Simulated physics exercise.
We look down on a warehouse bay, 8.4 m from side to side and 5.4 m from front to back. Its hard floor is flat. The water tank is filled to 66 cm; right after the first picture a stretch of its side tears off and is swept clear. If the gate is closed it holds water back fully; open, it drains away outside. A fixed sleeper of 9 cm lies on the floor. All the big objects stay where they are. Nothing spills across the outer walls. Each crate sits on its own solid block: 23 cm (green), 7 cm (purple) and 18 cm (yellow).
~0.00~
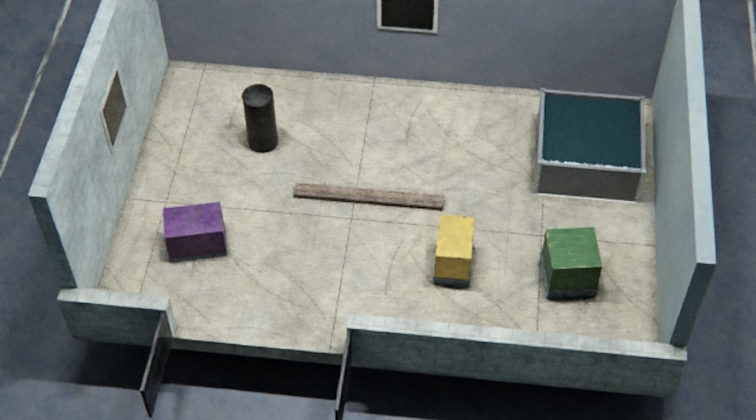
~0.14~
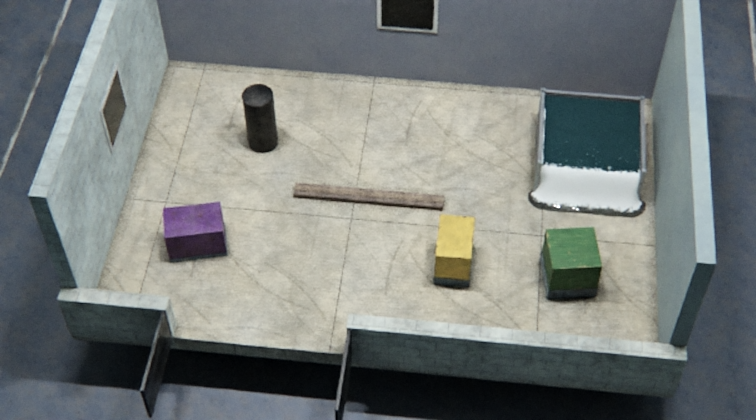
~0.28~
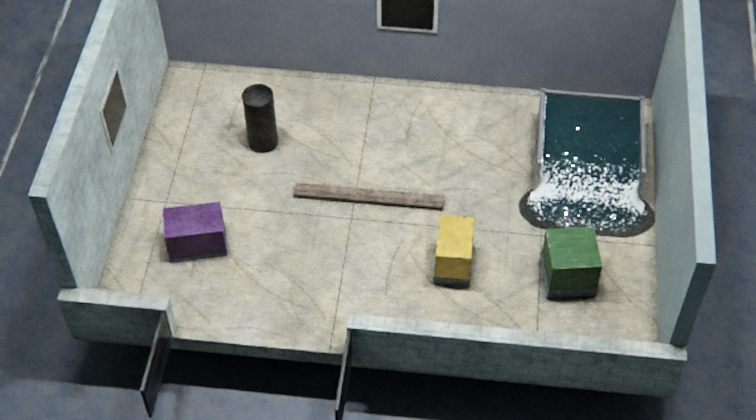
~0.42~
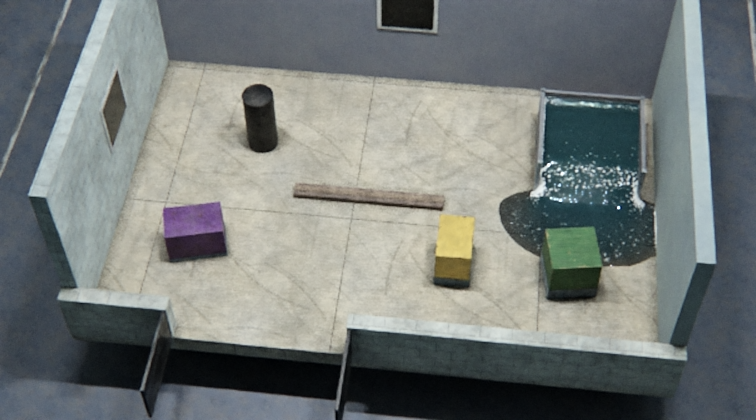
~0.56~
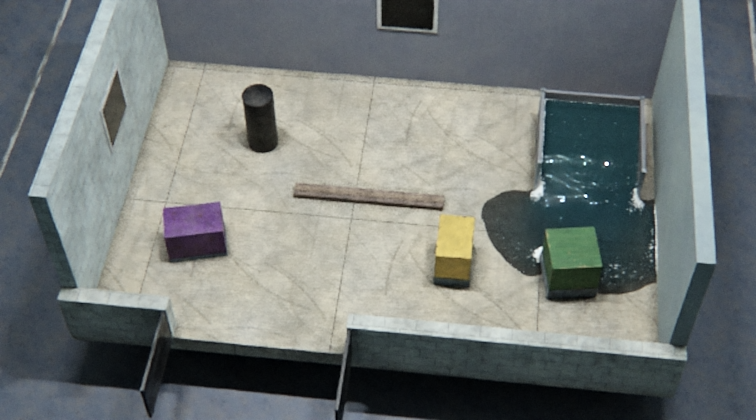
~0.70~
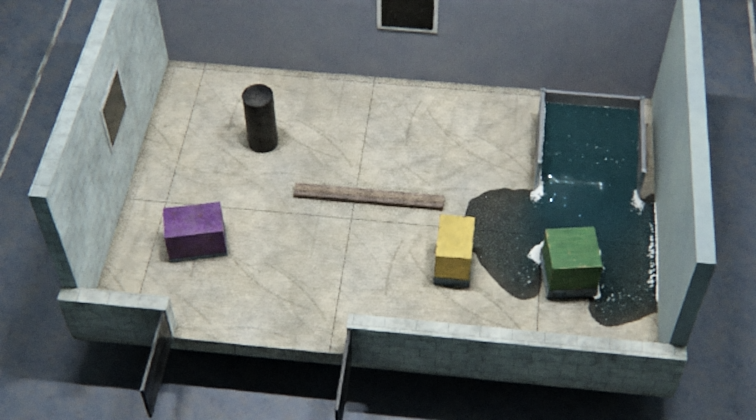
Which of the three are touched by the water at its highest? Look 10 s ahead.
One by one: The green crate is wetted; the purple crate gets wet; the yellow crate gets wet.
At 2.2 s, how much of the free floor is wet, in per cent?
Near 25 per cent is wet.
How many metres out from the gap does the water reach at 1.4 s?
Some 3.6 m out.
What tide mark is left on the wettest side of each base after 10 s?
Peaks in cm: Green 52, purple 17, yellow 27.
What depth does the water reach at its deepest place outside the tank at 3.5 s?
Roughly 18 cm.
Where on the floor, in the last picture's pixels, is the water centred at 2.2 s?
Around (566, 255).
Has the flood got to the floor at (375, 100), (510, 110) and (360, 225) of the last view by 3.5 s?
In that order: Still dry, not reached, flooded.
After 1.4 s water covers 15 % of the floor and is deepest (52 cm) near (649, 370); green plinth reached, purple plinth not reached, yellow plinth reached.
After 2.2 s water covers 25 % of the floor and is deepest (38 cm) near (636, 368); green plinth reached, purple plinth not reached, yellow plinth reached.
After 3.5 s water covers 45 % of the floor and is deepest (18 cm) near (636, 337); green plinth reached, purple plinth reached, yellow plinth reached.
After 6.0 s water covers 75 % of the floor and is deepest (14 cm) near (113, 317); green plinth reached, purple plinth reached, yellow plinth reached.
After 10.0 s water covers 95 % of the floor and is deepest (10 cm) near (198, 69); highest at the green plinth 52 cm, highest at the purple plinth 17 cm, highest at the yellow plinth 27 cm.
